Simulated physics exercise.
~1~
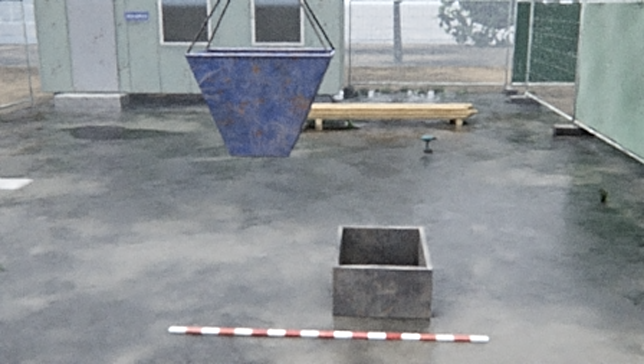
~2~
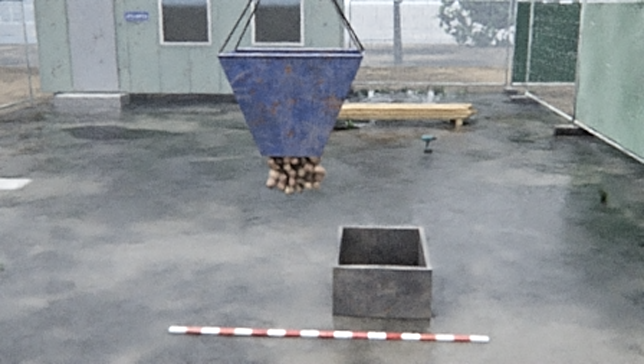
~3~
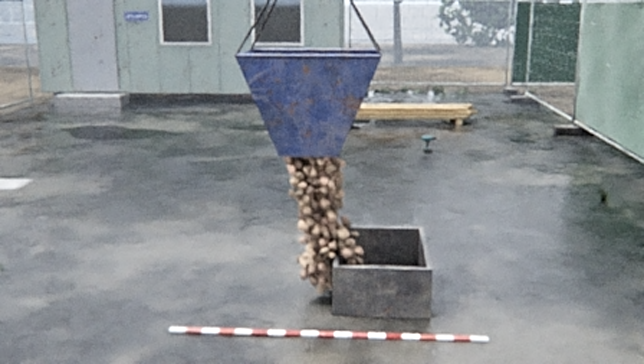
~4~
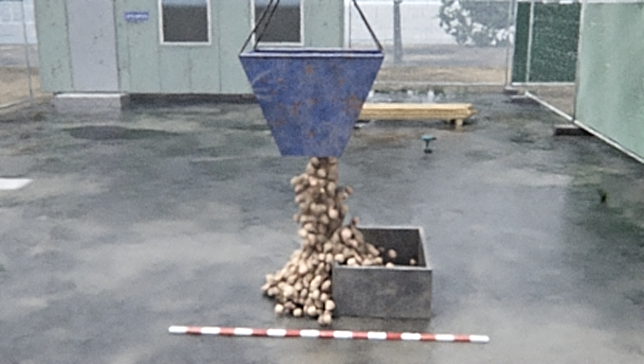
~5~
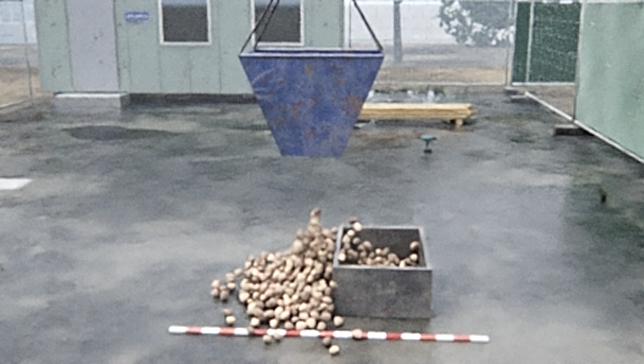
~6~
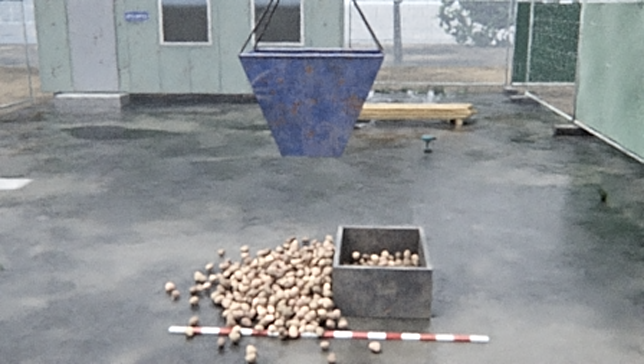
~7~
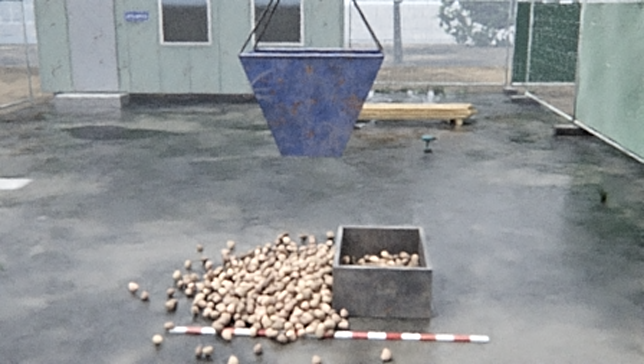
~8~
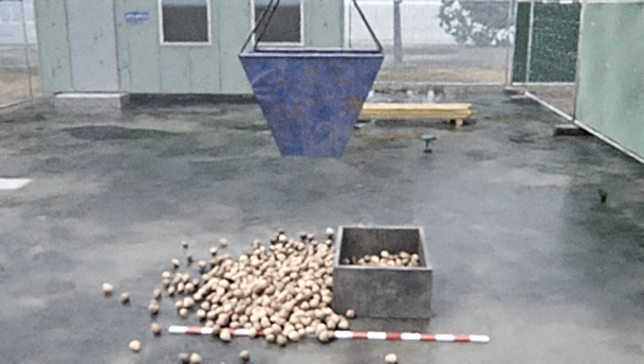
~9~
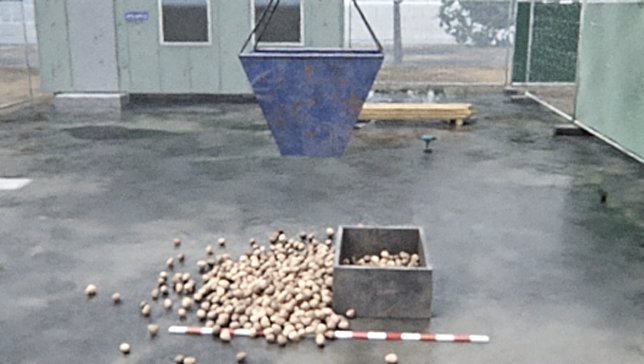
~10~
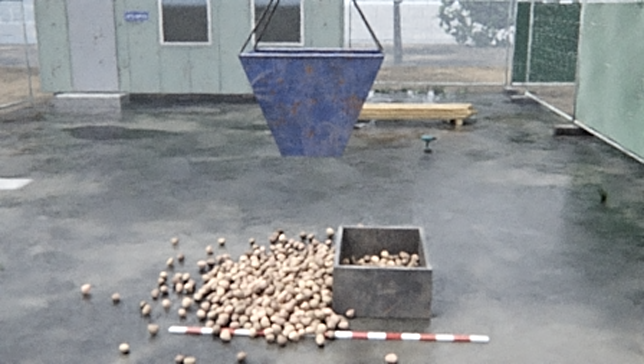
On wet pavement, a blue skip moves right and drops stones, mostly left of the bin.
